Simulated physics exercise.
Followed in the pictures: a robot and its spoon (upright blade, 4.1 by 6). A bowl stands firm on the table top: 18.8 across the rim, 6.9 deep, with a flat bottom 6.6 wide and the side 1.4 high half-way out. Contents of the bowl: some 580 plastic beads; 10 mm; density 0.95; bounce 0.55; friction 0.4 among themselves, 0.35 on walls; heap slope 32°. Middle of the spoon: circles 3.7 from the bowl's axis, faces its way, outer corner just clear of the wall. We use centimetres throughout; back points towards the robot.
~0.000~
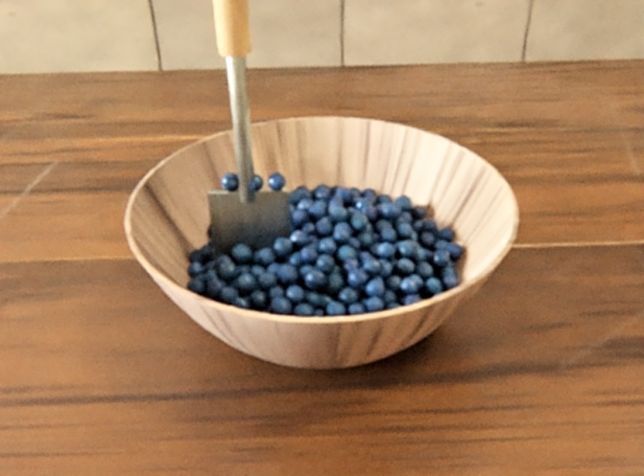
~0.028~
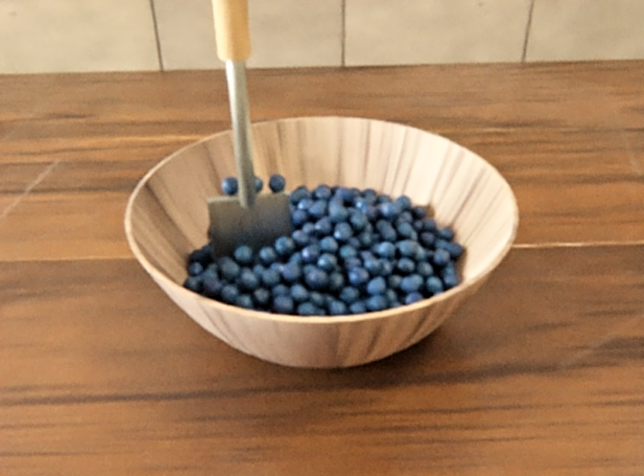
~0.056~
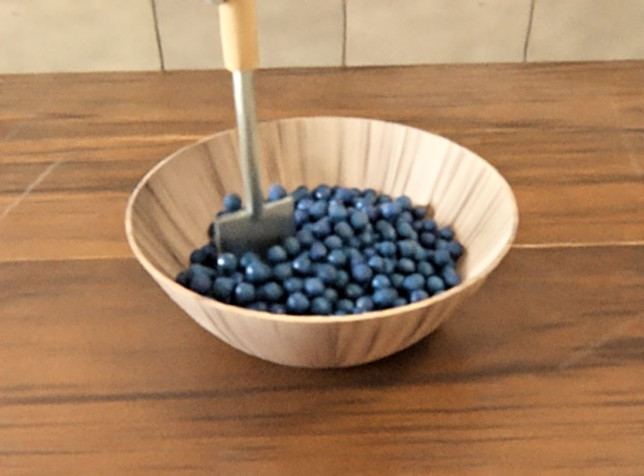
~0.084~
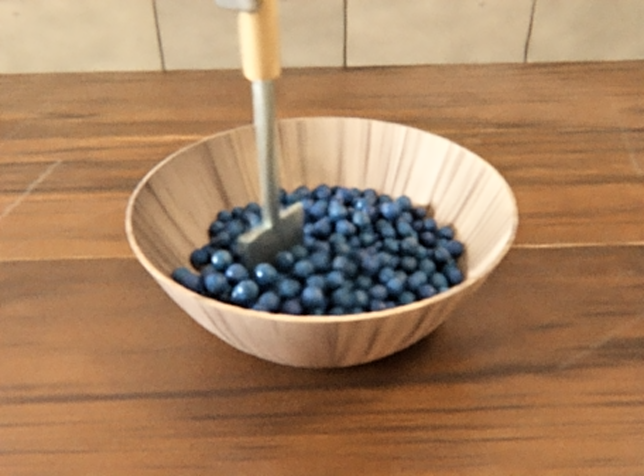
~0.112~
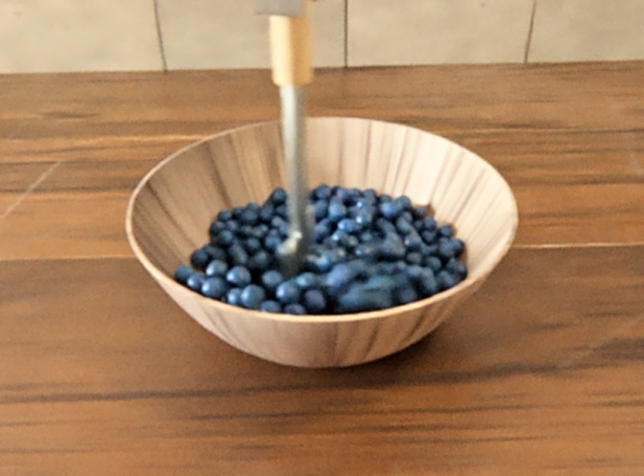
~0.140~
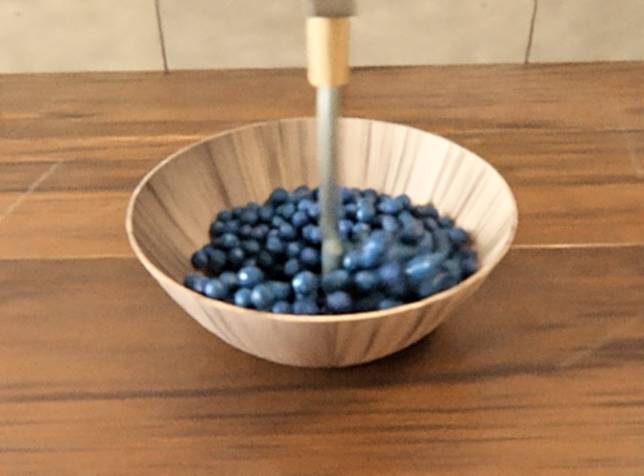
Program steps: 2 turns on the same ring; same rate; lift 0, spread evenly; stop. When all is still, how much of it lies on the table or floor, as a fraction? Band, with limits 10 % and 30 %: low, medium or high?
Medium.
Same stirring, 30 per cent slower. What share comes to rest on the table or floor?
In that case it comes to around 5 percent.
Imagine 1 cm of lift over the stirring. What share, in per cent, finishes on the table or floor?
Result: Roughly 20 %.
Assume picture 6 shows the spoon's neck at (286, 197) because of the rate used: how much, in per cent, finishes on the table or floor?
Some 5 %.
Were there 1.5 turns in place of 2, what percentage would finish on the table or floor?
I'd expect around 20 per cent.
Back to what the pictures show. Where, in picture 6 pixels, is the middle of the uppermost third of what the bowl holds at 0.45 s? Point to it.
The top third is centred near (216, 210) in the last picture.
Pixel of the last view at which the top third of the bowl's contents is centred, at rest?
I'd say close to (240, 276).
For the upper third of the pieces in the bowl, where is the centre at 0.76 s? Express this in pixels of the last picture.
I'd put it close to (401, 185).
After 0.45 s, 339° round, highest piece 9 above the table; 515 in the bowl, 49 on the table or floor, 18 in flight or on the tool.
After 0.76 s, 222° round, highest piece 9 above the table; 480 in the bowl, 90 on the table or floor, 12 in flight or on the tool.
After 1.11 s, 0° round, highest piece 6 above the table; 466 in the bowl, 115 on the table or floor, 1 in flight or on the tool.
After 1.81 s, 0° round, highest piece 6 above the table; 466 in the bowl, 116 on the table or floor.
At rest, 466 in the bowl, 116 on the table or floor. That is 20 % on the table or floor.
